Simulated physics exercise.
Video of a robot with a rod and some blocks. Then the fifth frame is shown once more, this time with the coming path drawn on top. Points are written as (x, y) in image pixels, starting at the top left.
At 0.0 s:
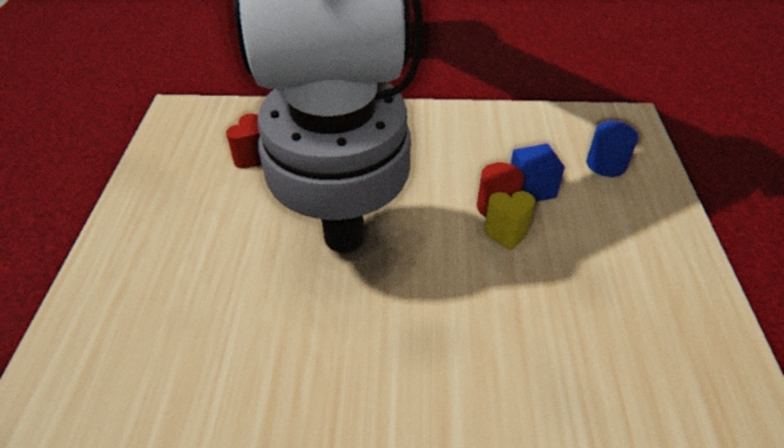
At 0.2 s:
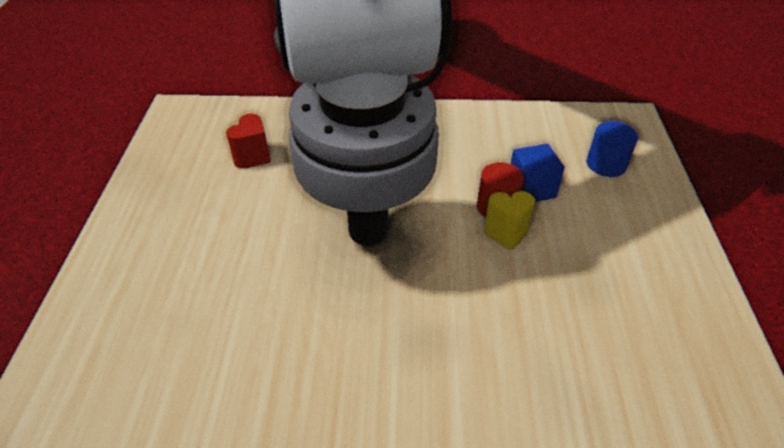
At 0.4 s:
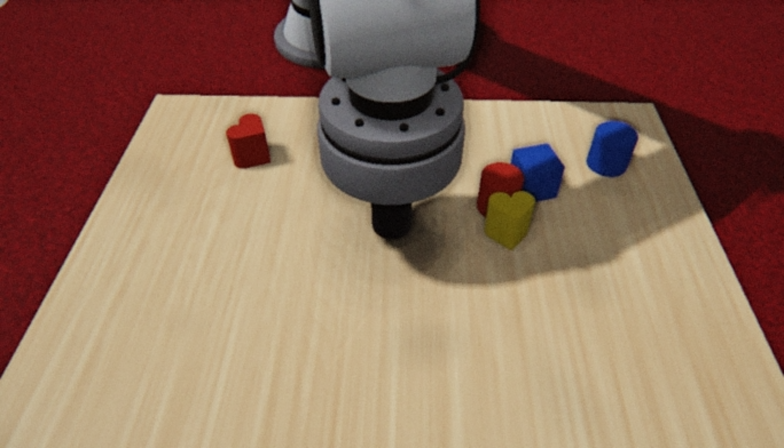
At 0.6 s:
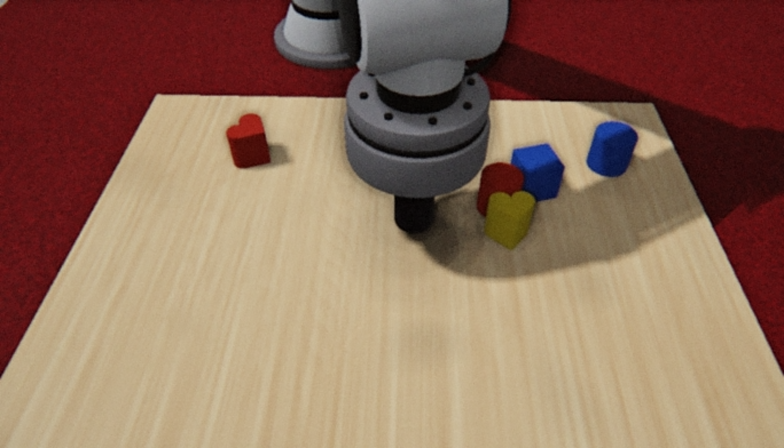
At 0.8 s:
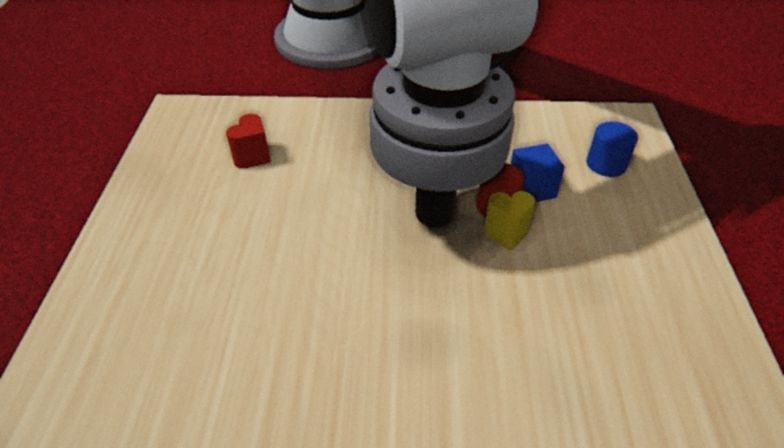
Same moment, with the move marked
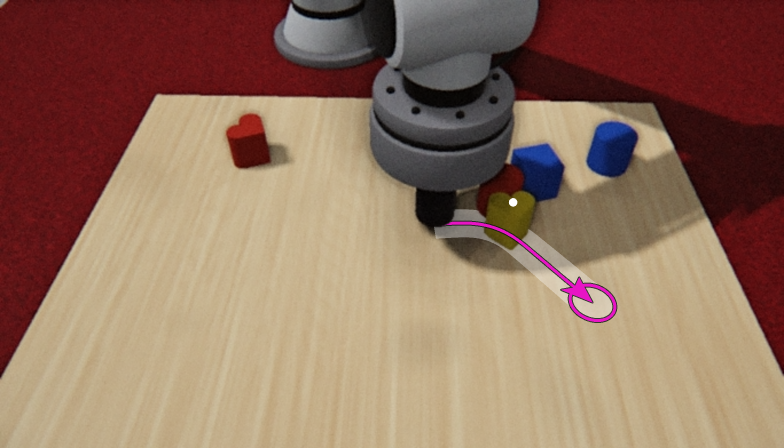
On a wooden table, a robot arm moves its black rod right toward clustered blocks.
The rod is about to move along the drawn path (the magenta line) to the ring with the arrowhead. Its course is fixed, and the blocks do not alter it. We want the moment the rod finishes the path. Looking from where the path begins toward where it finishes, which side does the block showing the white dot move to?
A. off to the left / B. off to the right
Correct choice: A.
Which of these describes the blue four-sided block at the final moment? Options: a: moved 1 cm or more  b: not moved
The correct letter is a.
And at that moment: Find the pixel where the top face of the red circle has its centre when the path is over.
Expect it around (529, 177).
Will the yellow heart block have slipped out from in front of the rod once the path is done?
I believe so.
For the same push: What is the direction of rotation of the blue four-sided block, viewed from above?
From overhead, the rotation is counterclockwise.
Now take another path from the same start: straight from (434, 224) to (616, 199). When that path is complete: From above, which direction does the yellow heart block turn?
Looking from above, the answer is clockwise.
The line goes from (434, 224) through (493, 227) and (543, 260) to (592, 302); the dot is on the yellow heart block.
On the path given first. One third of the way, rod (496, 218); red circle (523, 175); yellow heart block (543, 209); blue four-sided block (546, 153), turned 15° anticlockwise.
Two thirds of the way, rod (546, 252); red circle (529, 177); yellow heart block (596, 225), turned 50° anticlockwise; blue four-sided block (547, 152), turned 20° anticlockwise.
At the end, rod (596, 293); red circle (529, 177); yellow heart block (606, 230), turned 95° anticlockwise; blue four-sided block (547, 152), turned 20° anticlockwise.
